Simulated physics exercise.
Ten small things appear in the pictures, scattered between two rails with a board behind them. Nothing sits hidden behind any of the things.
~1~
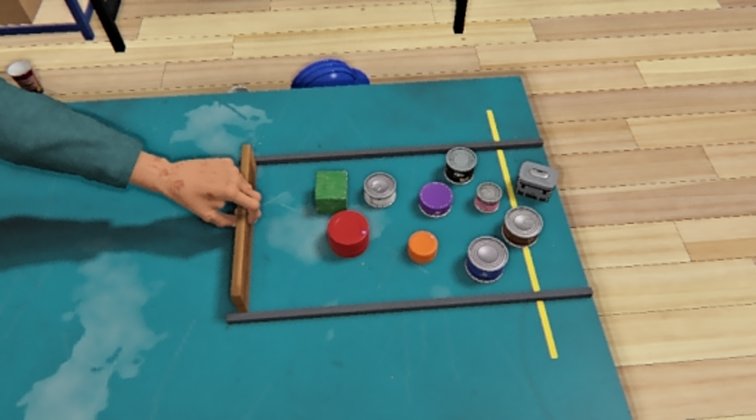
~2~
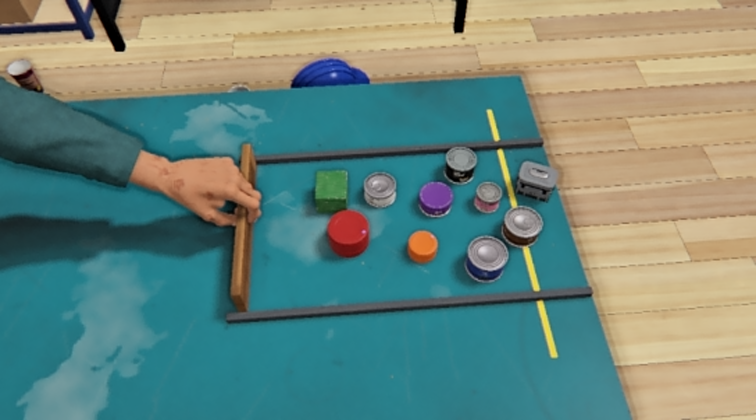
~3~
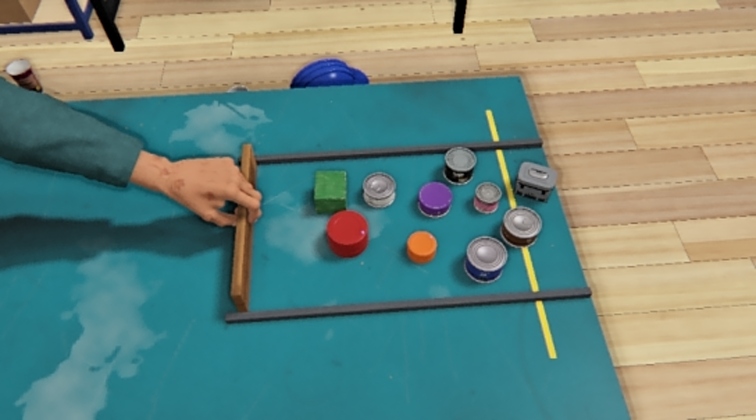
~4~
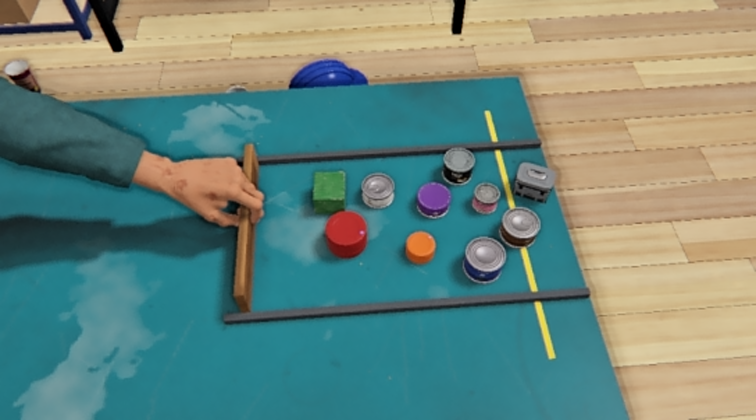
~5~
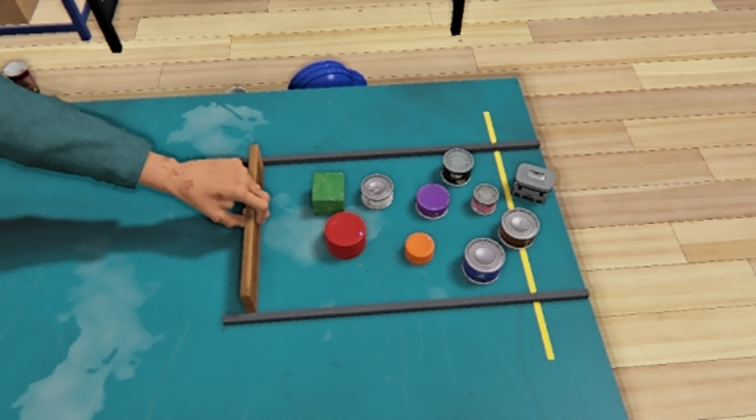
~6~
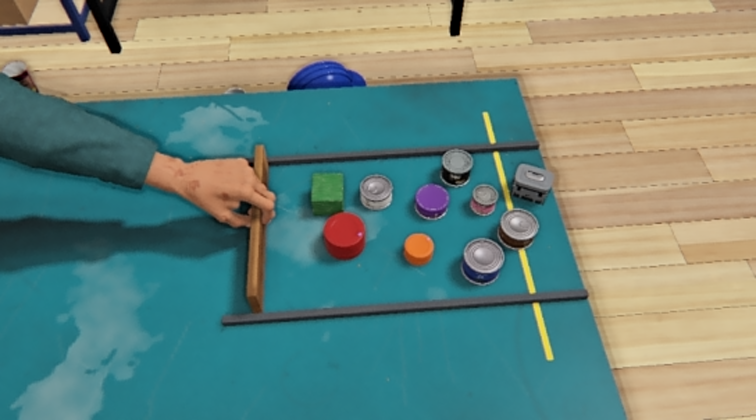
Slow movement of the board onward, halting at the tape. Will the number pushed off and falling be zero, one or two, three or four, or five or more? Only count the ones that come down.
It will be three or four.
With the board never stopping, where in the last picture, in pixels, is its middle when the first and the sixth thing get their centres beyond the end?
I'd say close to (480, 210), then close to (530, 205).
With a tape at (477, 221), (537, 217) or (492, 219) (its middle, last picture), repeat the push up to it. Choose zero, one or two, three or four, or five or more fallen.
Spot one gives no fall at all, spot two gives 5 or more, spot three gives either one or two.
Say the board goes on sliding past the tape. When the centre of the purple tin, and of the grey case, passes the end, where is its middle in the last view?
About (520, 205), and (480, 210) for the other.
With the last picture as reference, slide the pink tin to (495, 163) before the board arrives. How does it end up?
Here the pink tin stays aboard.
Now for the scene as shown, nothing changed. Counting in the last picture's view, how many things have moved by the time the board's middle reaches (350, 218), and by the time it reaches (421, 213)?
The first number is 3, the next one 8.
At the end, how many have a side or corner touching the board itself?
The answer is 4.
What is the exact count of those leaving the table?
3 in total.
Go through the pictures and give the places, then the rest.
Grey case (536, 182); brown pot (522, 227); pink tin (488, 198); board (245, 224); tape (517, 216), in the first frame.
Brown pot (522, 227); board (245, 223), in the second frame.
Pink tin (487, 198); blue tin (485, 260), in the third frame.
Grey case (534, 182); purple tin (434, 201), in the fourth frame.
Brown pot (518, 229); orange lid (420, 249), in the fifth frame.
Grey case (532, 184); brown pot (518, 230); pink tin (484, 200); board (259, 224); tape (513, 218), in the sixth frame.
A little later, none off yet; grey case at rest near (532, 184); brown pot at rest near (518, 230); pink tin at rest near (484, 200).
Next, none off yet; grey case at rest near (532, 184); brown pot at rest near (518, 230); pink tin shifted a little near (494, 203).
Later still, none off yet; grey case shifted about its own width near (546, 173); brown pot shifted a little near (533, 233); pink tin shifted well along near (536, 192).
When it is over, the number that fall off is three or four; down, pink tin, brown pot and grey case.
